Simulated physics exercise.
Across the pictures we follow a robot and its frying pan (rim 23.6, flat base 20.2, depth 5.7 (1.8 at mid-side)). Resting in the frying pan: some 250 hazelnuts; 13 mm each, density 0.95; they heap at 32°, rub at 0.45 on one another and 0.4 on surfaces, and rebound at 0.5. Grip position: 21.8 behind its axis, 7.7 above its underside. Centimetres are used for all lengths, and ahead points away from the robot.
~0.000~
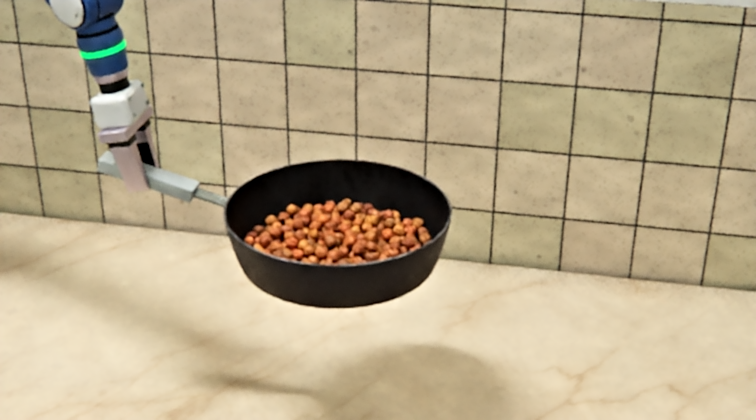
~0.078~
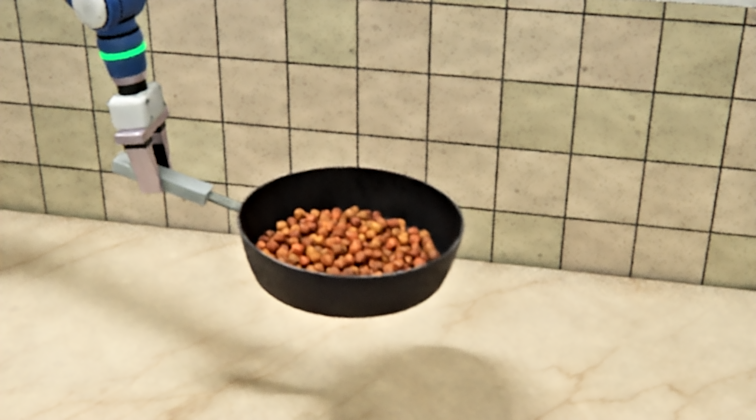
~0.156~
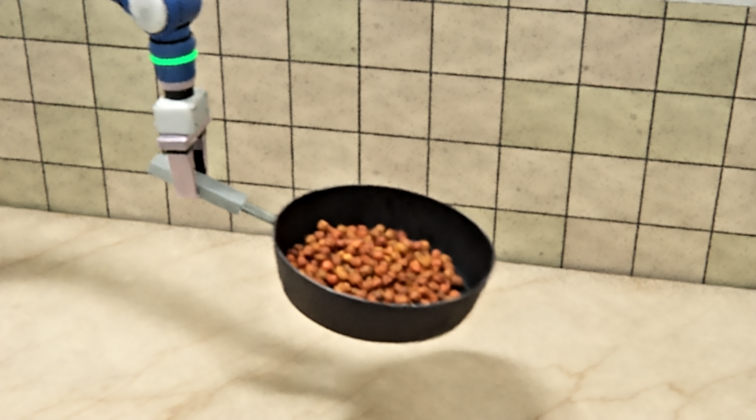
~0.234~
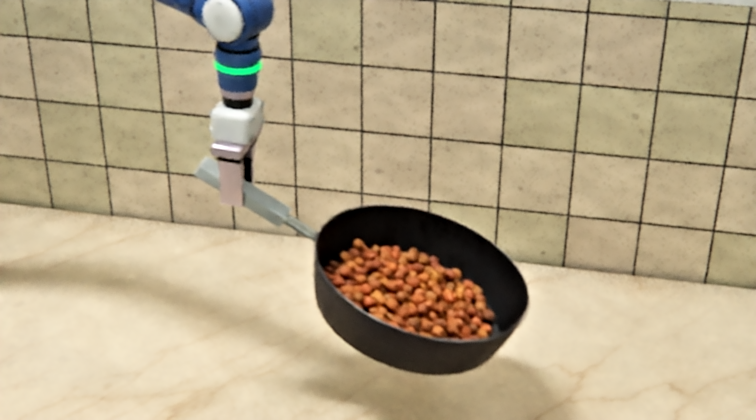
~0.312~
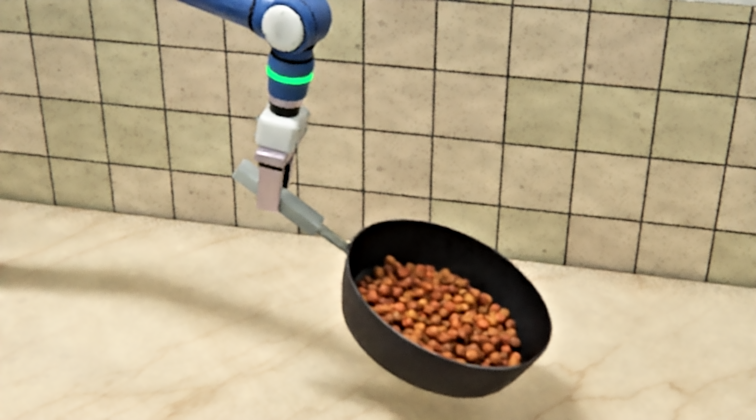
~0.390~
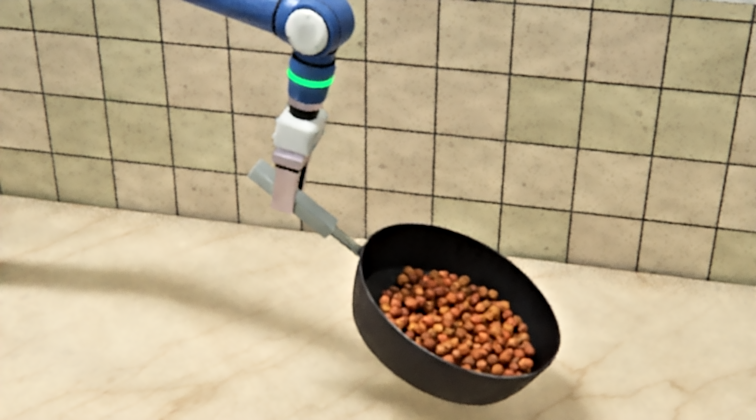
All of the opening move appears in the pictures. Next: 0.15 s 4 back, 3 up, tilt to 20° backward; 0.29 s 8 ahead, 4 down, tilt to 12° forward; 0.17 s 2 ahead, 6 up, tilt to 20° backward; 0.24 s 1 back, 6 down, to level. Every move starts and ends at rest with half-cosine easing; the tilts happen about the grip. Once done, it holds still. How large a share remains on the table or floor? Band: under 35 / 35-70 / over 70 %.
Band: 35-70 %.
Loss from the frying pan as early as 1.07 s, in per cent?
Roughly 40 % by that time.
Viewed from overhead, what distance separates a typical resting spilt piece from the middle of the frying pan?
About 36 centimetres.
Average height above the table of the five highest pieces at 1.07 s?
Roughly 50 cm.
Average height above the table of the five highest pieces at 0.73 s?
I'd put them at about 66 centimetres above the table.
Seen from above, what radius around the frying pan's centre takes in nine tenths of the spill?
About 105 cm.
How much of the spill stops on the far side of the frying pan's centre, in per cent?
That share is close to 50 percent.
After 0.73 s, tilted 3° forward, highest piece 68 above the table; 250 in flight or on a rim.
After 1.07 s, tilted 16° backward, highest piece 56 above the table; 148 in the frying pan, 25 on the table or floor, 77 in flight or on a rim.
After 1.44 s, level, highest piece 34 above the table; 108 in the frying pan, 78 on the table or floor, 64 in flight or on a rim.
After 2.49 s, level, highest piece 22 above the table; 142 on the table or floor, 108 in the frying pan.
In the end, 142 on the table or floor, 108 in the frying pan. That is 57 % on the table or floor.
